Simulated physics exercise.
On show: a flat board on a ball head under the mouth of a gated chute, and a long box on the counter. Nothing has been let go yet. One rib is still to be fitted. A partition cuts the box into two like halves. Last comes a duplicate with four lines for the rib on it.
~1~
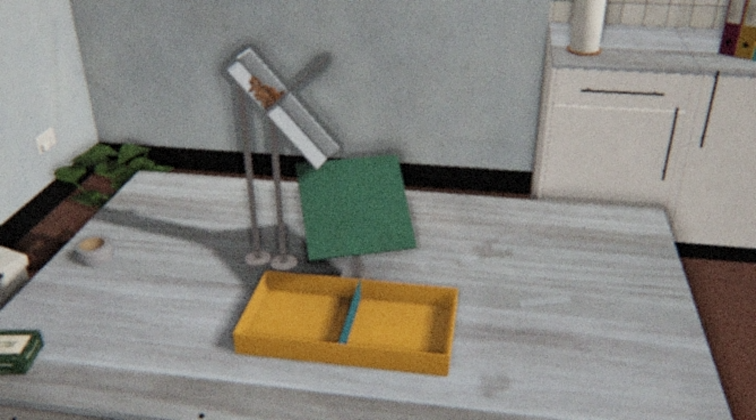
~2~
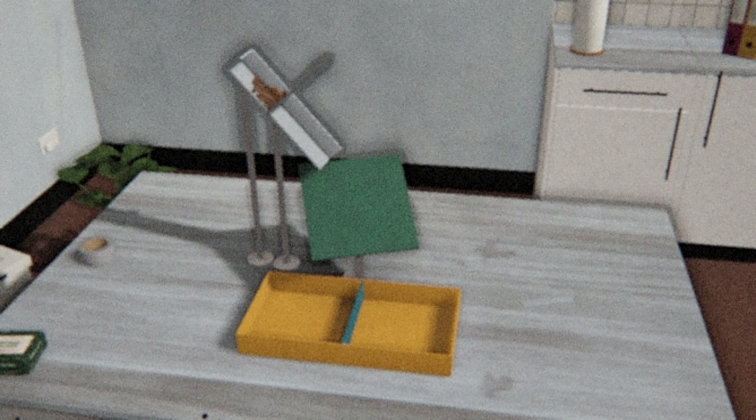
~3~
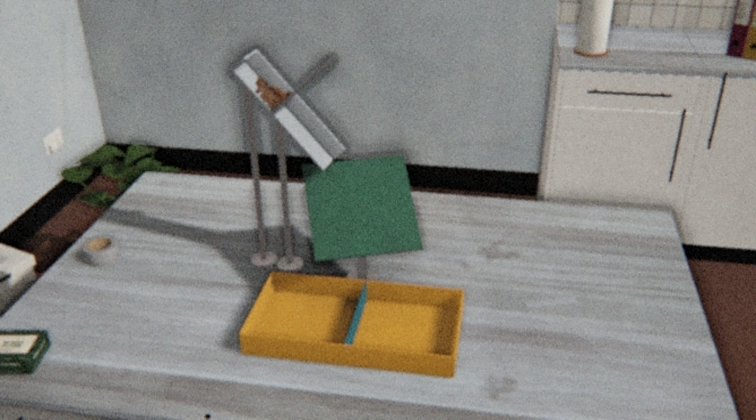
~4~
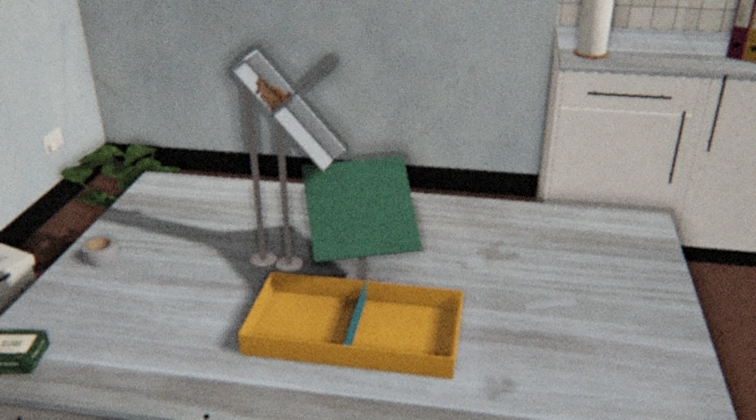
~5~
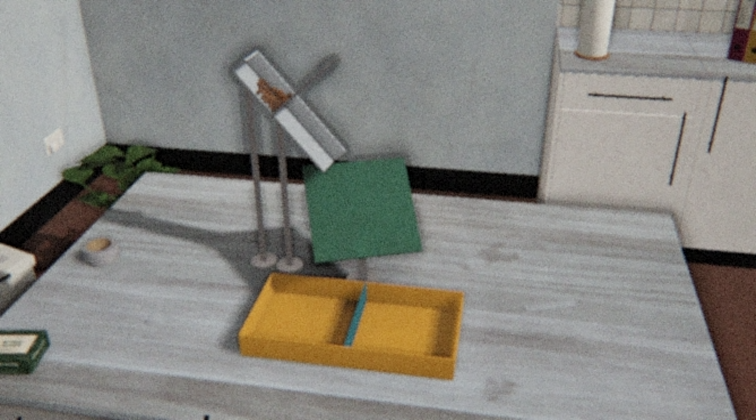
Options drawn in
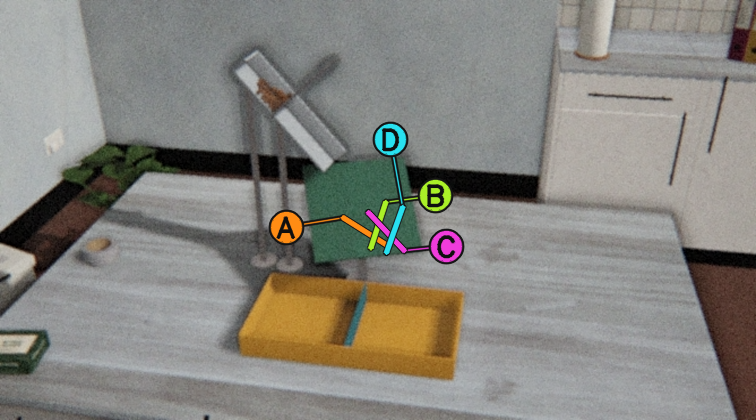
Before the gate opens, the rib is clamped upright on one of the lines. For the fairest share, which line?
B works best here.
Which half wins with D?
More lands on the right.
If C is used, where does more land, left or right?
The right half.
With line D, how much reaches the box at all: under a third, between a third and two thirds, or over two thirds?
Over two thirds.
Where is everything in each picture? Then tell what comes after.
Load behind the gate (265, 94), cereal balls; lip of the chute (322, 164), sloping fairly steeply, in the first picture.
Middle of the board (358, 205), tilted fairly steeply; middle of its low edge (367, 254); of its high edge (350, 159), in the second picture.
Front corners of the box (240, 334) and (454, 357); front end of its middle wall (345, 345), in the third picture.
Middle of the load (272, 95); lip (328, 166), in the fourth picture.
Middle of the load (273, 96); lip (329, 167), in the fifth picture.
On the marked copy, line A from (343, 217) to (388, 246); line B from (385, 202) to (370, 247); line C from (368, 212) to (404, 250); line D from (402, 207) to (386, 252).
Choosing A, of what is caught, not one piece in the left half, every piece in the right.
Choosing B, of what is caught, roughly half in the left half, roughly half in the right.
Choosing C, of what is caught, just a few in the left half, almost all in the right.
Choosing D, of what is caught, just a few in the left half, almost all in the right.
